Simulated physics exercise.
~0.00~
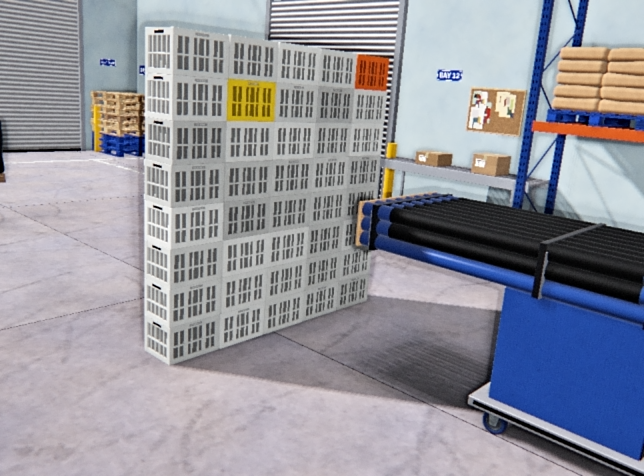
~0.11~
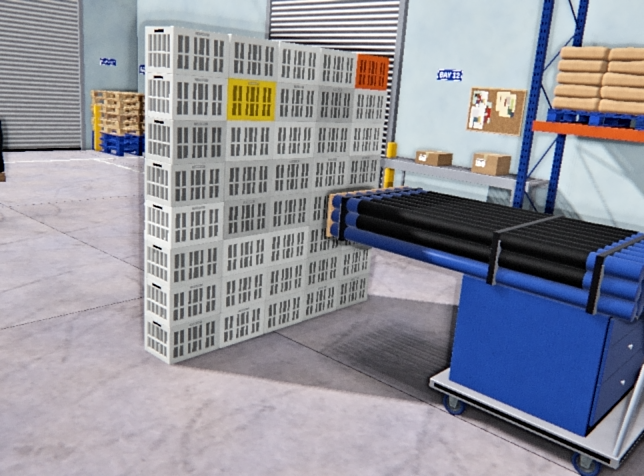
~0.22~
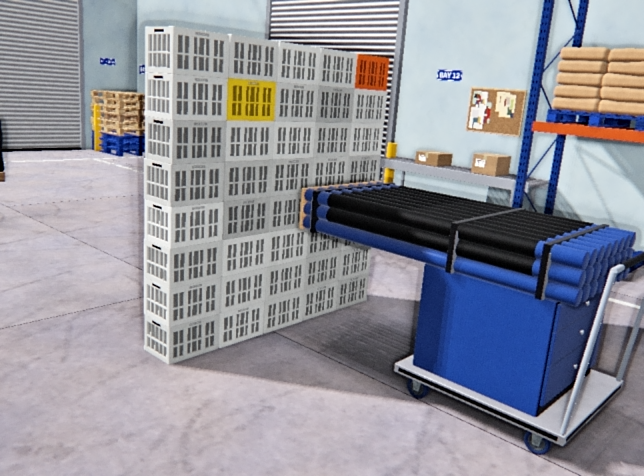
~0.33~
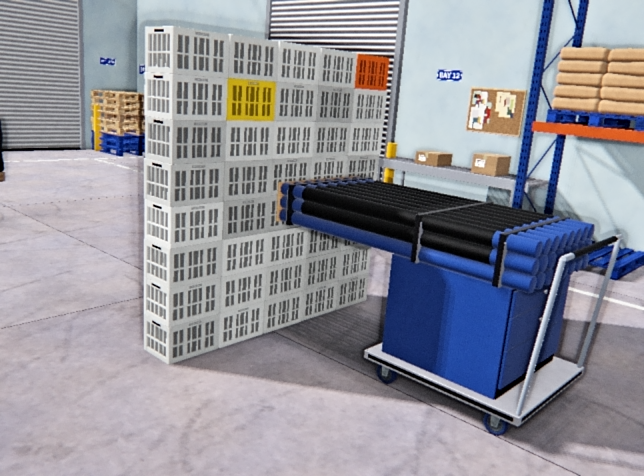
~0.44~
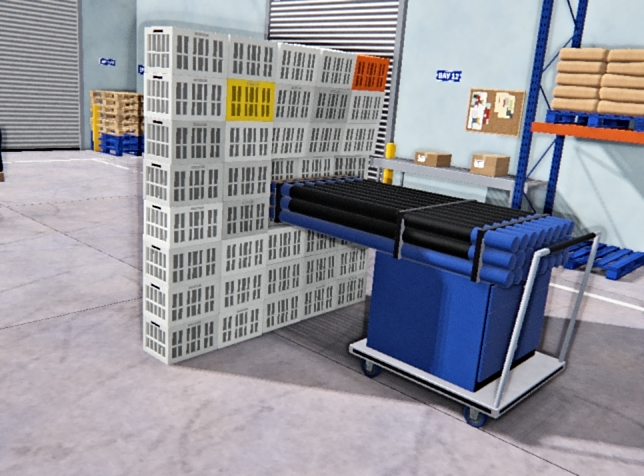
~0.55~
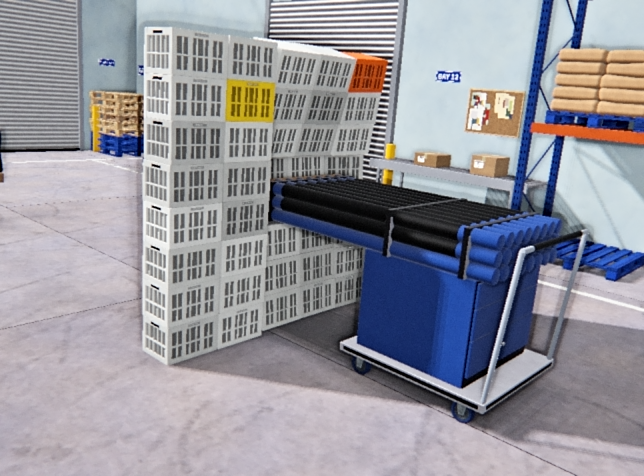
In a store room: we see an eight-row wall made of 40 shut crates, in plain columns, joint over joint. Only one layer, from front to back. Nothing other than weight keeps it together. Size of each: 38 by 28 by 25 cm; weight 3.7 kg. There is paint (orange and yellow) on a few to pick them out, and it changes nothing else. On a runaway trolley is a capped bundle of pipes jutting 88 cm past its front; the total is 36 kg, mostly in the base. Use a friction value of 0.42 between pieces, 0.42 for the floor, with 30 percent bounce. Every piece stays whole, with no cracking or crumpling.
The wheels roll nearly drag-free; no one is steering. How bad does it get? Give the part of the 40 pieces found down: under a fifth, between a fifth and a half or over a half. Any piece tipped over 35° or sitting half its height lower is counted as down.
By the end, beyond one half of them are down.
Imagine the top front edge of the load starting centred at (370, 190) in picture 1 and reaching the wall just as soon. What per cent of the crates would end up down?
Estimate: Close to 20 per cent down at the end.
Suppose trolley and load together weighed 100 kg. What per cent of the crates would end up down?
Then roughly 40 per cent.
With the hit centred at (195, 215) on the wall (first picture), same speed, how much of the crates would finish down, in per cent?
I'd expect something close to 40 per cent of them to end down.
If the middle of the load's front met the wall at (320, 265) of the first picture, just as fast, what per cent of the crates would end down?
It would then come to 0 per cent.
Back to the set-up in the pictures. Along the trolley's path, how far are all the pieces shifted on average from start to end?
About 55 cm.
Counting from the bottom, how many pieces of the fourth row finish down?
Exactly 3 finish down.
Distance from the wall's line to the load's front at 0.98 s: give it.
Some 40 centimetres.
After 0.98 s, load 38 cm past the wall's line, still rolling; 16 of the 40 crates down; orange crate 50° from how it stood, 28 cm lower.
After 1.50 s, load 51 cm past the wall's line, still rolling; 24 of the 40 crates down; orange crate upside down.
In the end (2.9 s), load 54 cm past the wall's line, stopped; 24 of the 40 crates down; orange crate 1.72 m lower; yellow crate unmoved. That is 60 per cent. From the last view, middles, orange crate near (489, 279), yellow crate near (236, 100).
